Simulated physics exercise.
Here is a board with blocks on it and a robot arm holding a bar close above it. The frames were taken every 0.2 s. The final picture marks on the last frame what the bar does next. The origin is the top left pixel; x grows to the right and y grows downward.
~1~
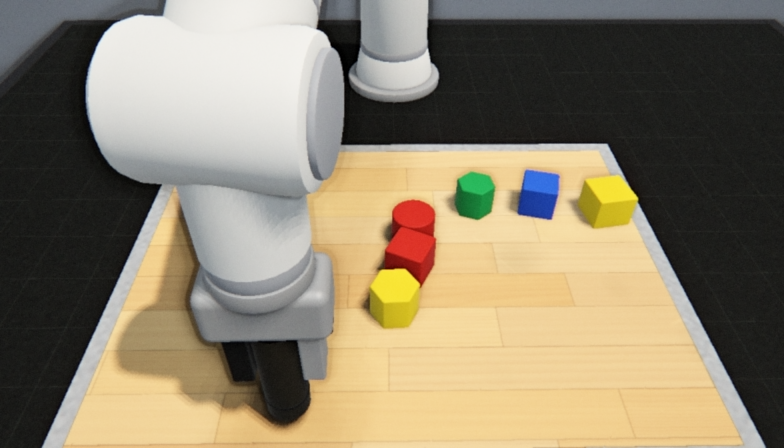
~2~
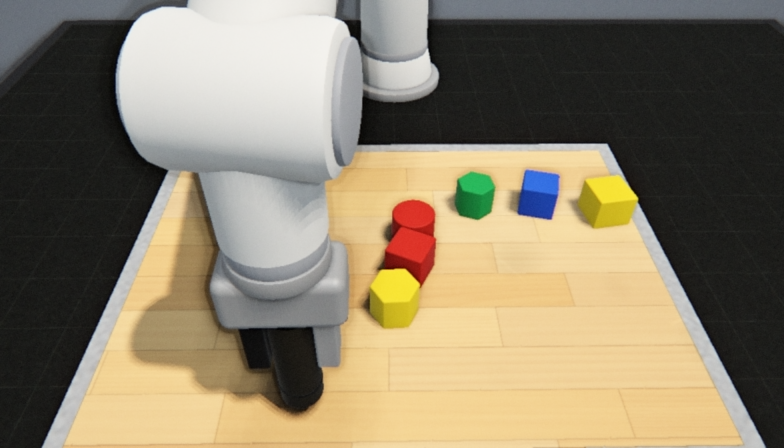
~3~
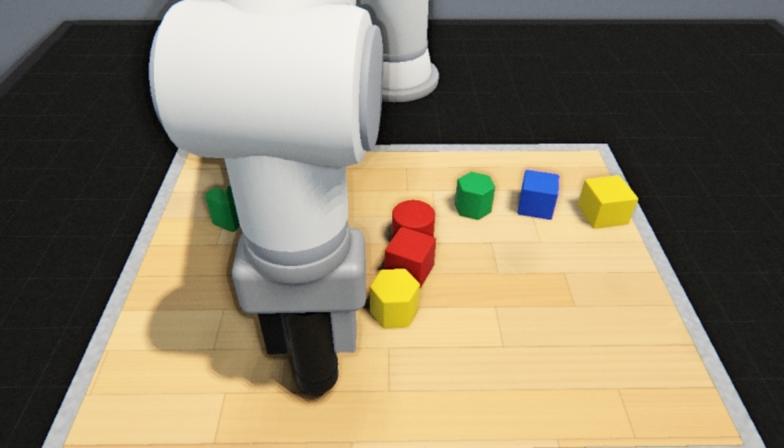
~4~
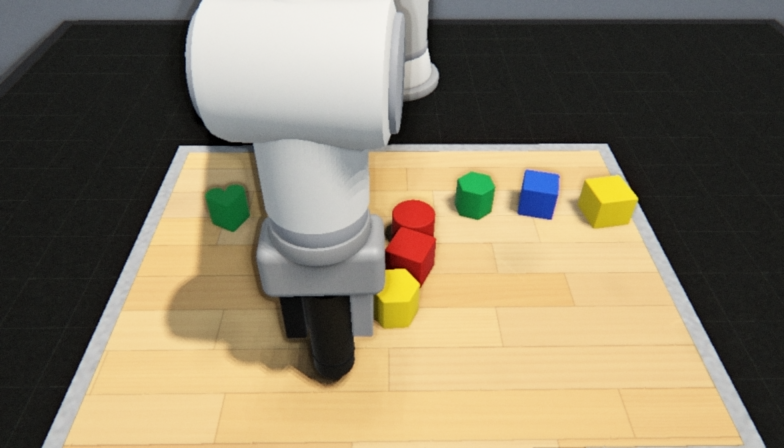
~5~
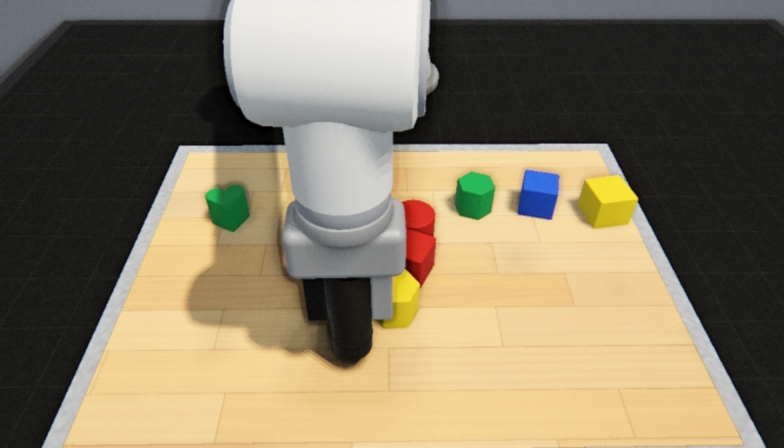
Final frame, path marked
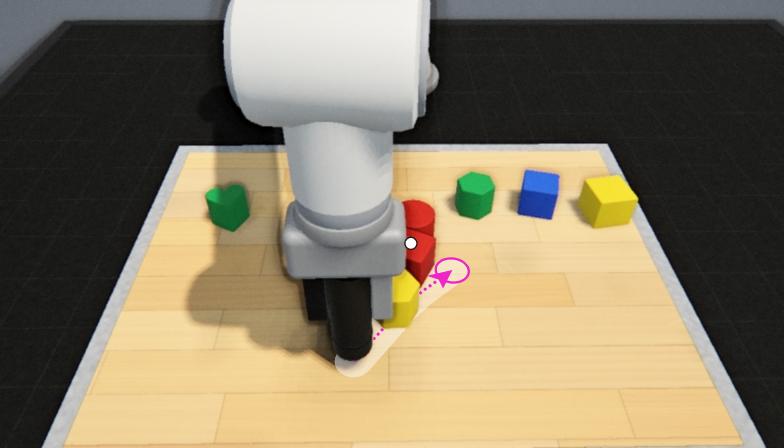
In the video, a robot arm holding a dark bar glides steadily rightward and slightly away from the viewer above a wooden board, revealing a green heart-shaped block at left, while the red, yellow, green and blue blocks remain still.
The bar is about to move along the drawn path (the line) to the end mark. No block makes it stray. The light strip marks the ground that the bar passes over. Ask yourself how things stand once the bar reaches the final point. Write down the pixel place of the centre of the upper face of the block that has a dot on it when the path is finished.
My prediction: (433, 200).
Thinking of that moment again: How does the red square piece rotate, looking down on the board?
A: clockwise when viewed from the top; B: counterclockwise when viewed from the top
B.
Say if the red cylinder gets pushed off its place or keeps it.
Shifted out of place.
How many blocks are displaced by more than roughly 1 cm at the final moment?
The number is three or more.
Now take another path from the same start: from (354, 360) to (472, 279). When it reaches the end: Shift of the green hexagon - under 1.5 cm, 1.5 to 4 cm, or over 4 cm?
Overall it shifts less than 1.5 cm.
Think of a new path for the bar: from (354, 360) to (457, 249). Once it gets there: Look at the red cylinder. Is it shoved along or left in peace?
That block ends up displaced.
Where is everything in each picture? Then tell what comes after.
The first picture shows lower end of the bar at (290, 403), tops of blocks, yellow hexagon at (395, 285), red square piece at (411, 243), red cylinder at (414, 212).
The second picture shows bar at (303, 391), blocks as before.
The third picture shows bar at (318, 377), blocks as before.
The fourth picture shows bar at (335, 362), blocks as before.
The fifth picture shows bar at (353, 346), yellow hexagon at (395, 285), red square piece at (411, 243), red cylinder at (414, 212).
The drawn path runs from (354, 360) through (387, 325) and (418, 294) to (452, 270); the dot is on the red square piece.
The first path, step by step. One third of the way, bar at (388, 309); yellow hexagon at (410, 270); red square piece at (415, 239), turned 20° anticlockwise.
Two thirds of the way, bar at (420, 278); yellow hexagon at (437, 241); red square piece at (428, 214), turned 40° anticlockwise; red cylinder at (415, 189).
At the end, bar at (454, 255); yellow hexagon at (460, 219), turned 40° anticlockwise; red square piece at (433, 200), turned 70° anticlockwise; red cylinder at (409, 179).
